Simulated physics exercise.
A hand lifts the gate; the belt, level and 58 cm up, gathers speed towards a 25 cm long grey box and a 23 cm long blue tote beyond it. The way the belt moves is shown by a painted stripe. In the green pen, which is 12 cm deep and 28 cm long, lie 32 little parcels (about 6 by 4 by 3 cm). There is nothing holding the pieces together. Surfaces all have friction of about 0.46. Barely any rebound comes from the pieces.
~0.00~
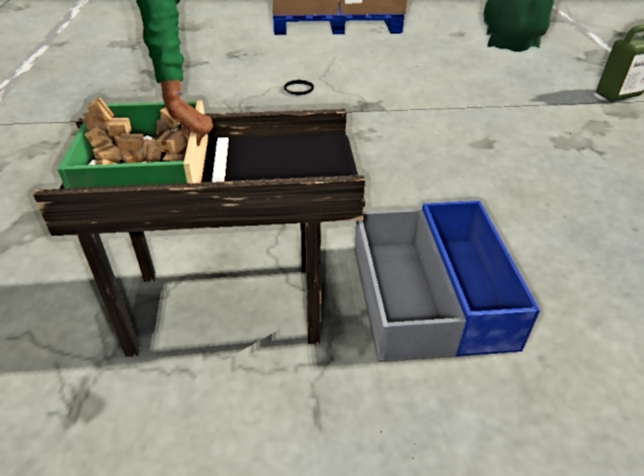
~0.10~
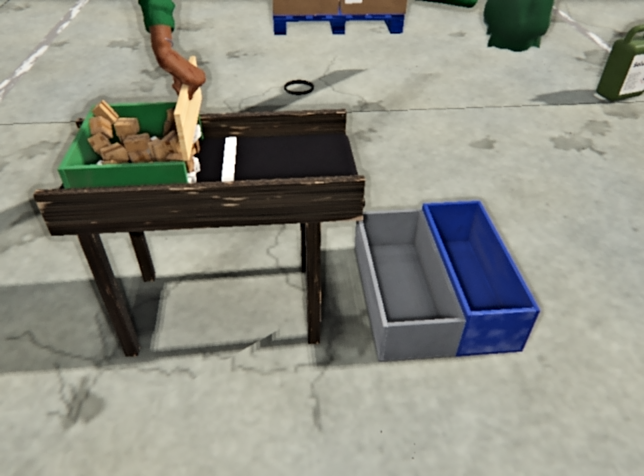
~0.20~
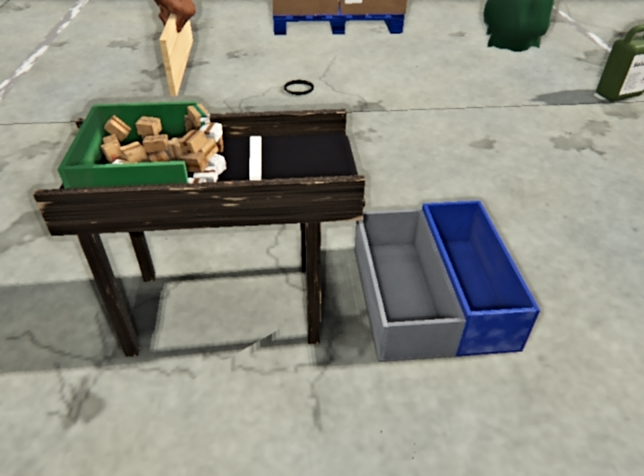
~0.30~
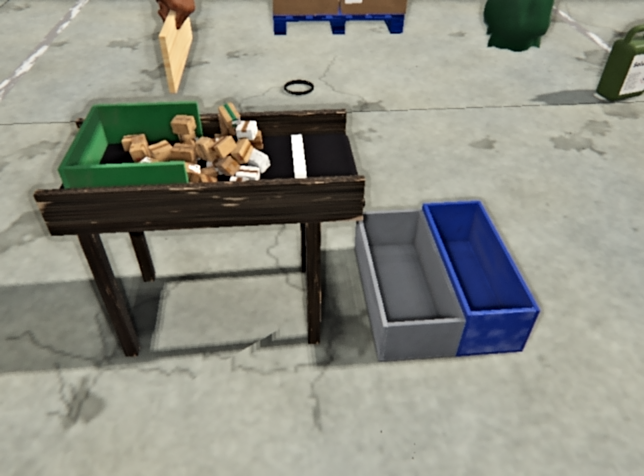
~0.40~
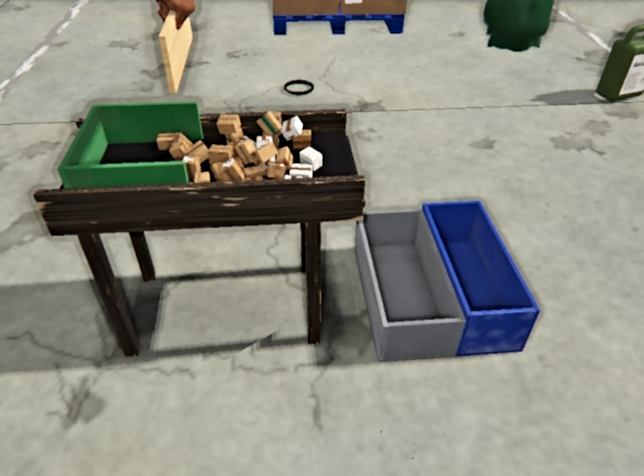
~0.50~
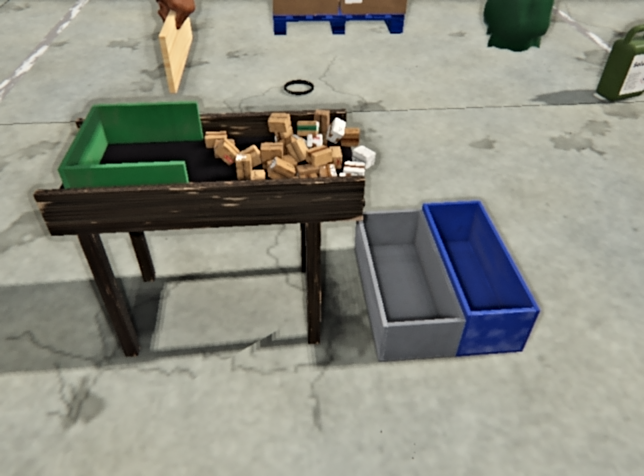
A pile of small brown and white blocks slid right, out of a green bin and along a dark belt to its far end, after a hand lifted away the wooden gate holding them in.
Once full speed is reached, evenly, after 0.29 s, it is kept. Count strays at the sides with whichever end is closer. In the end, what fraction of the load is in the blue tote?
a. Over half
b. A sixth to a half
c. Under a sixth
Over half.
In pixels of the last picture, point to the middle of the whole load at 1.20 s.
Roughly at pixel (476, 285).
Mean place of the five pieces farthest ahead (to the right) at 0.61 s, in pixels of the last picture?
About (406, 169).
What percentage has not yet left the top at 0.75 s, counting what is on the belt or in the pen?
Close to 10 per cent, I'd say.
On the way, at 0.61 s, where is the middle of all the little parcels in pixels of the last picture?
Centre: About (355, 157).
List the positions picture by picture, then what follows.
In the first picture (each is followed by its nearest rim corner in this view), green pen, (64, 167); blue tote, (472, 313); 0 cm of belt gone by; none out.
Green pen, (64, 167); 3 cm of belt gone by, in the second picture.
Green pen, (64, 167); 10 cm of belt gone by; 5 out, the lowest parcel at (206, 177), in the third picture.
Green pen, (64, 167); 22 cm of belt gone by; 16 out, the lowest parcel at (223, 143), in the fourth picture.
Green pen, (64, 167); 37 cm of belt gone by; 27 out, the lowest parcel at (255, 187), in the fifth picture.
Green pen, (64, 167); blue tote, (472, 313); 51 cm of belt gone by; 32 out, the lowest parcel at (319, 139), in the sixth picture.
After 0.61 s, 17 on the belt and 15 in the air.
After 0.75 s, 3 on the belt and 29 in the air.
After 0.95 s, 24 in the blue tote and 8 in the air.
When it is over (at 1.20 s), 32 in the blue tote. Asked share, 32 of 32, 100 per cent.
